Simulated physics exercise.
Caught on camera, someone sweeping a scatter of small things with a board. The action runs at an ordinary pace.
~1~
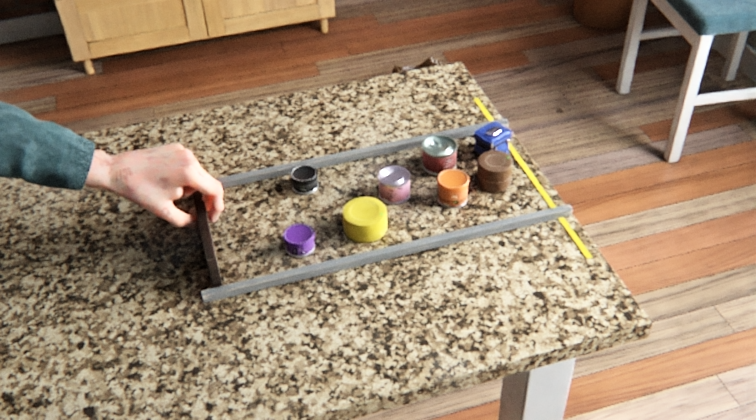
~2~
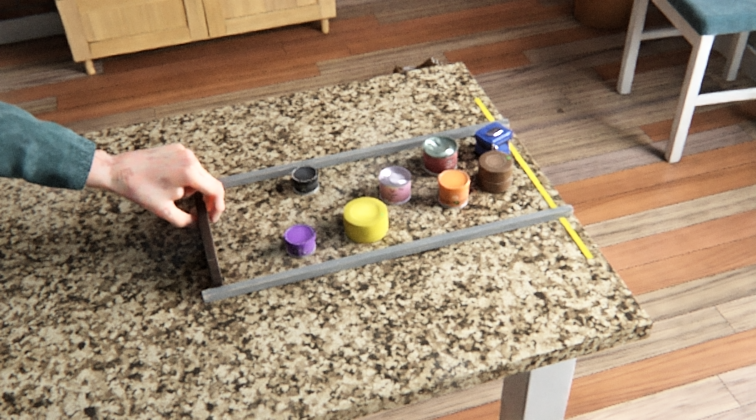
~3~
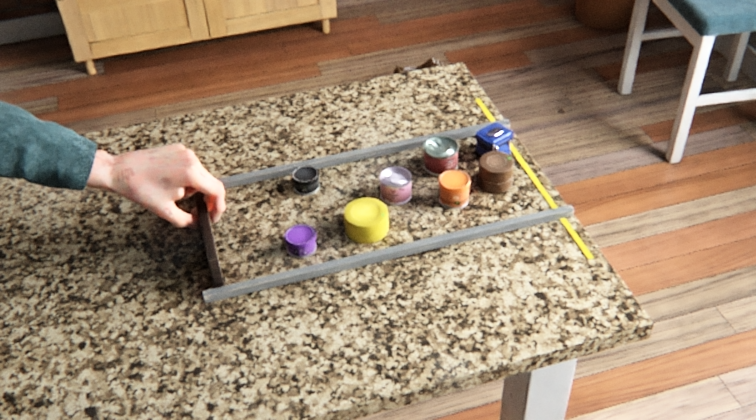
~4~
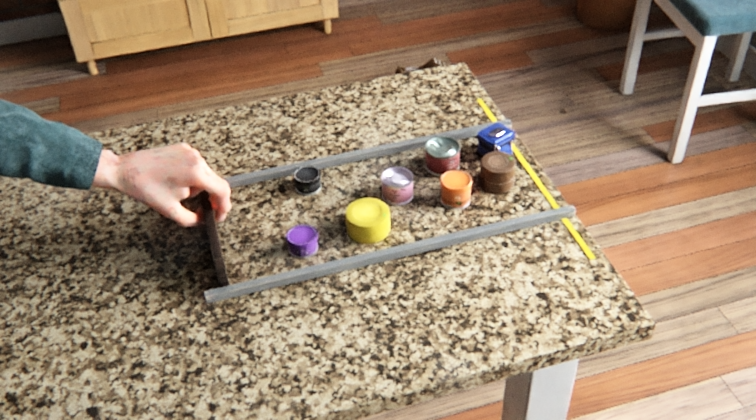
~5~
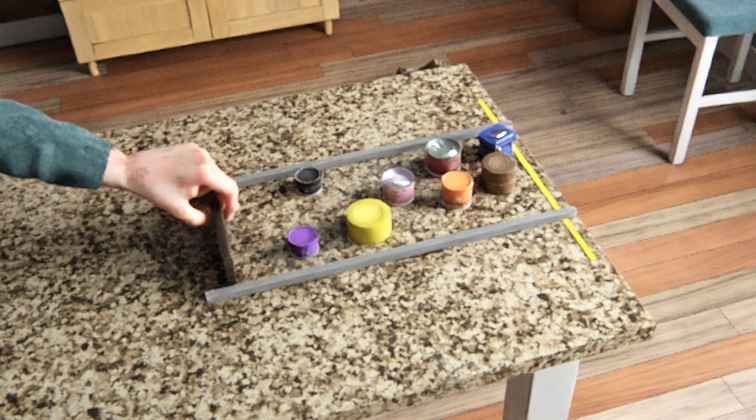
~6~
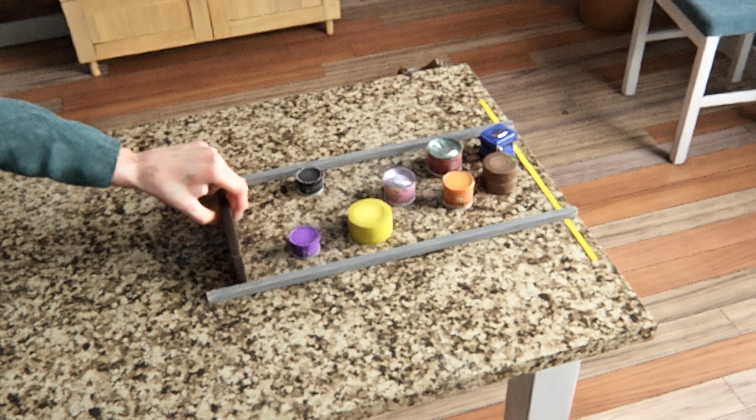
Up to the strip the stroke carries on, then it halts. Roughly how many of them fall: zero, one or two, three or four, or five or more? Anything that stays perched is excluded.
Five or more.
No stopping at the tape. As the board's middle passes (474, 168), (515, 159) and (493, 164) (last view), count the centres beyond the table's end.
Over the end: 1, 5, 2.
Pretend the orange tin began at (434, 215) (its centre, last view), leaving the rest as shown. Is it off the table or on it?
Observed: The orange tin is not kept up.
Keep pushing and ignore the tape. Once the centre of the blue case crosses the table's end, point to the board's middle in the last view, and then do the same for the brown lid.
Approx. (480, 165) for the first, approx. (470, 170) for the second.
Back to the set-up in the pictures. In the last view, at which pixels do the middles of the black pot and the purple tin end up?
About (520, 130), and the other about (570, 196).
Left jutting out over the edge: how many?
That comes to 2 of them.
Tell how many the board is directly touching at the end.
Counting them up gives 2.
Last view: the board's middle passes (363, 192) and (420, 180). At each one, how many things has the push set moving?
3, then 7.
Early on, none off yet; blue case at rest near (497, 143); brown lid at rest near (500, 173); red tin at rest near (445, 157).
A while later, none off yet; blue case at rest near (497, 143); brown lid travelled a little near (514, 166); red tin at rest near (445, 157).
Further along, none off yet; blue case travelled about its own width near (533, 133); brown lid leaning well over near (558, 153); red tin travelled well along near (509, 145).
Finally, the number that fall off is five or more; lost, yellow lid, pink tin, orange tin, red tin, brown lid and blue case.
